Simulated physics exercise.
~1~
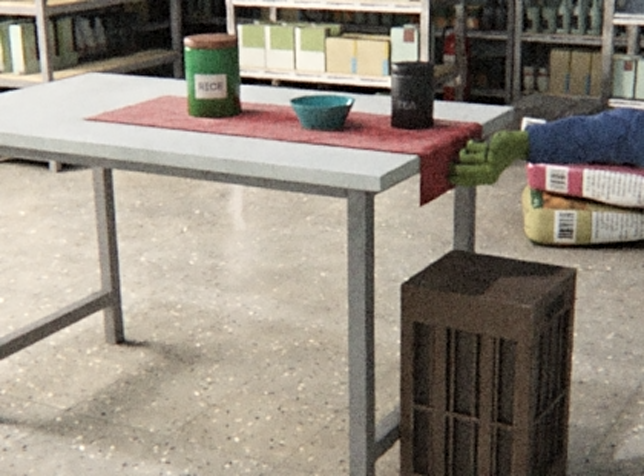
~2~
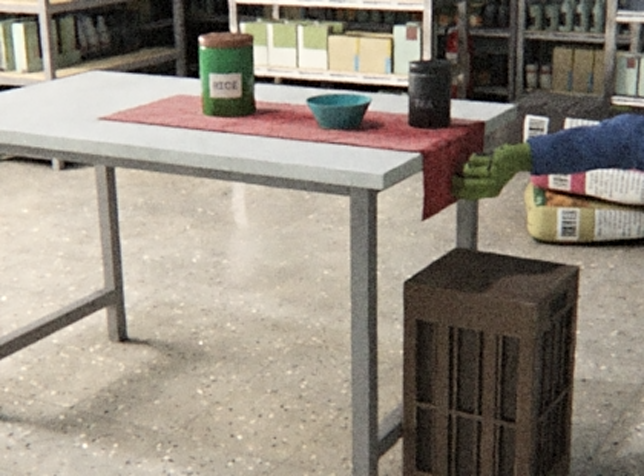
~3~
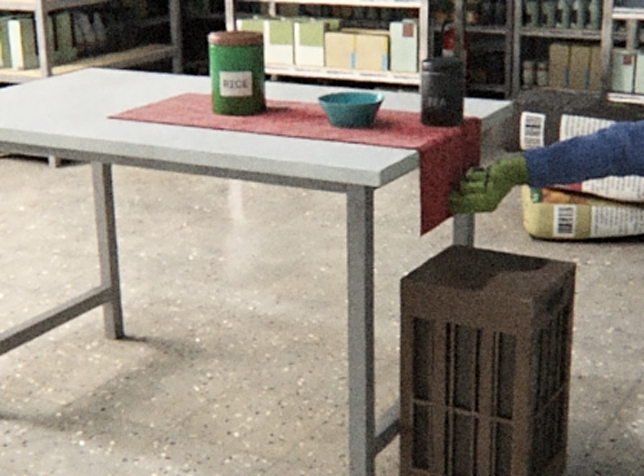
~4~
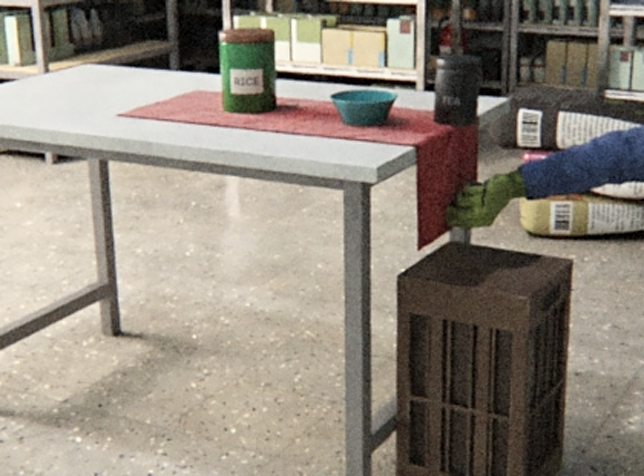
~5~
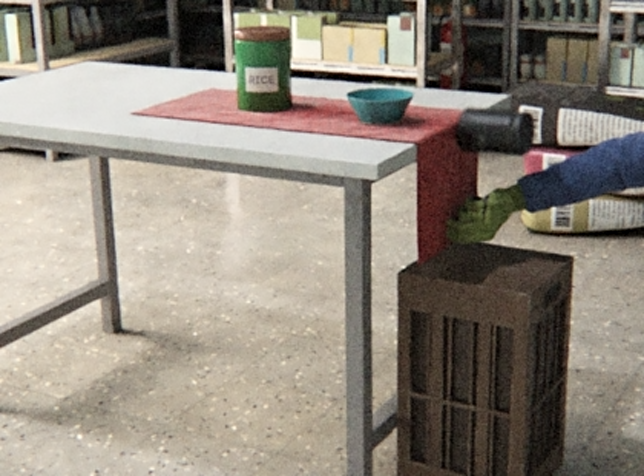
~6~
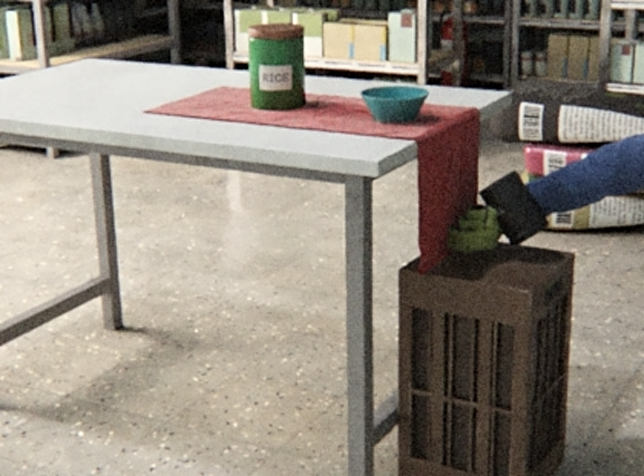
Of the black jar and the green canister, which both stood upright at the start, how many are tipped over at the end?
One of them is tipped over, the black jar, which went off the end of the table. The green canister is still standing upright.
A red table runner slid right as a green hand drew its end down, carrying a green canister, turquoise bowl and black jar along, until the jar tipped over the edge and fell beside the hand while the hem reached the brown crate.
